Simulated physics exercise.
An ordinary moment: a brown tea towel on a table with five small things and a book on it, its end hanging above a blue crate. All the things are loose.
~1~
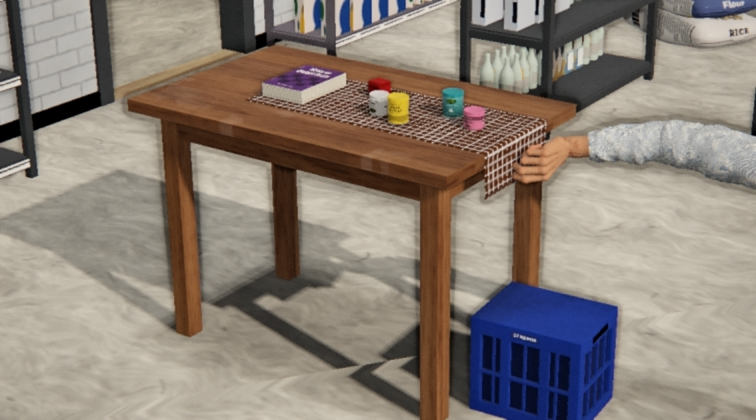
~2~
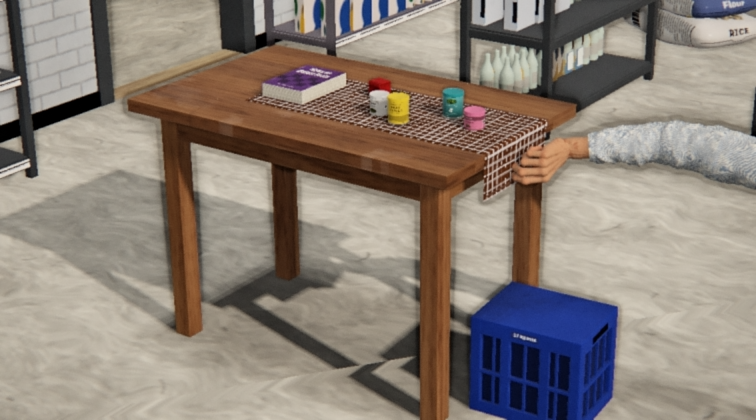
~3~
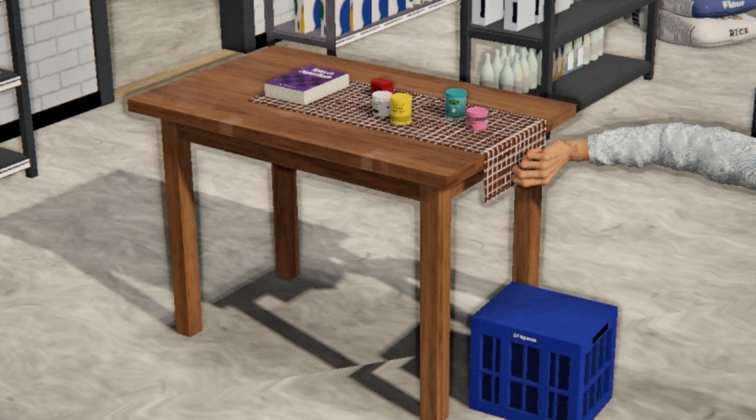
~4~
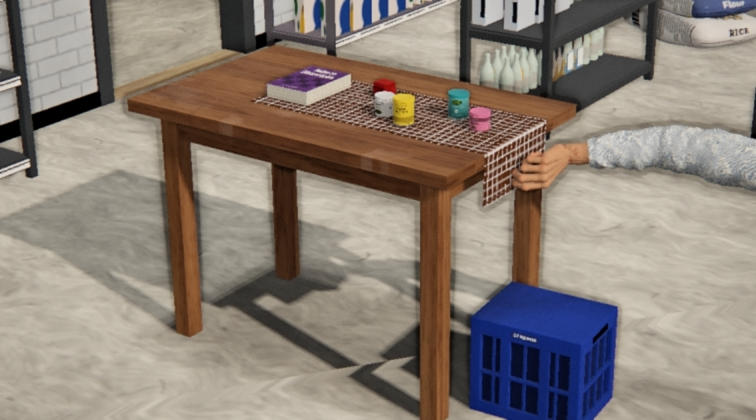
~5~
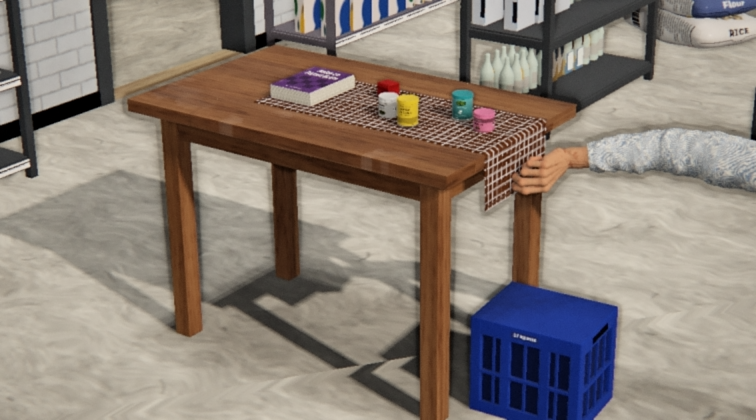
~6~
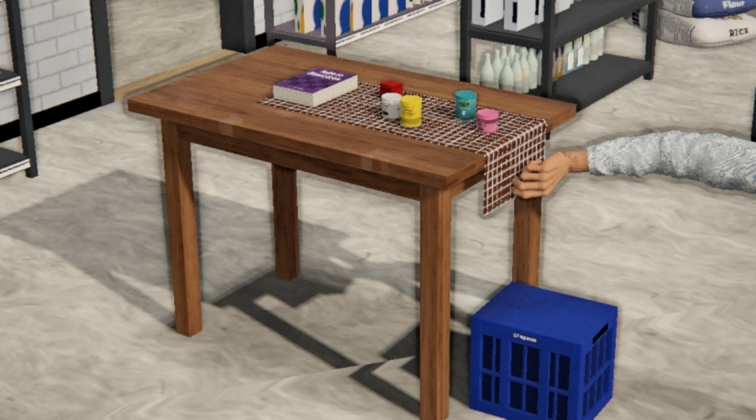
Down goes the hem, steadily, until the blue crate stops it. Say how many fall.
It carries off three.
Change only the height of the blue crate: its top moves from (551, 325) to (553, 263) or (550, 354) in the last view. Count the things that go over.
It would be 1 and 4.
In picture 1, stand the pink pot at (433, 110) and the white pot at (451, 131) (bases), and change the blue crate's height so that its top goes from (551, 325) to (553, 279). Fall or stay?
The pink pot stays on; the white pot falls.
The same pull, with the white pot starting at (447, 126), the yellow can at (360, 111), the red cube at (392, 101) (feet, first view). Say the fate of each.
The white pot drops off, the yellow can does not fall, the red cube holds on.
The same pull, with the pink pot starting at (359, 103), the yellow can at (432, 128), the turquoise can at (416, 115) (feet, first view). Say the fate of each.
The pink pot holds on; the yellow can is carried off; the turquoise can drops off.
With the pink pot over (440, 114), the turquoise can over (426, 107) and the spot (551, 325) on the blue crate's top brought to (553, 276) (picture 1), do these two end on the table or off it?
The pink pot survives, the turquoise can survives.
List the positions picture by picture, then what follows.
Hem (484, 201); pink pot (474, 109); turquoise can (453, 91); yellow can (398, 96); white pot (379, 93); red cube (379, 81); top of the crate (551, 325), in the first picture.
Hem (483, 202); pink pot (475, 110), in the second picture.
Hem (485, 205); turquoise can (456, 92), in the third picture.
Hem (483, 208); yellow can (404, 97); top of the crate (551, 325), in the fourth picture.
Hem (485, 213); white pot (388, 95), in the fifth picture.
Hem (483, 216); pink pot (488, 112); turquoise can (466, 94); yellow can (411, 99); white pot (392, 96); red cube (391, 83), in the sixth picture.
Soon after, hem near (515, 249); pink pot gone.
Then, hem near (515, 286); pink pot and turquoise can gone.
At rest, hem on the crate; pink pot, turquoise can and yellow can gone. The answer is three.
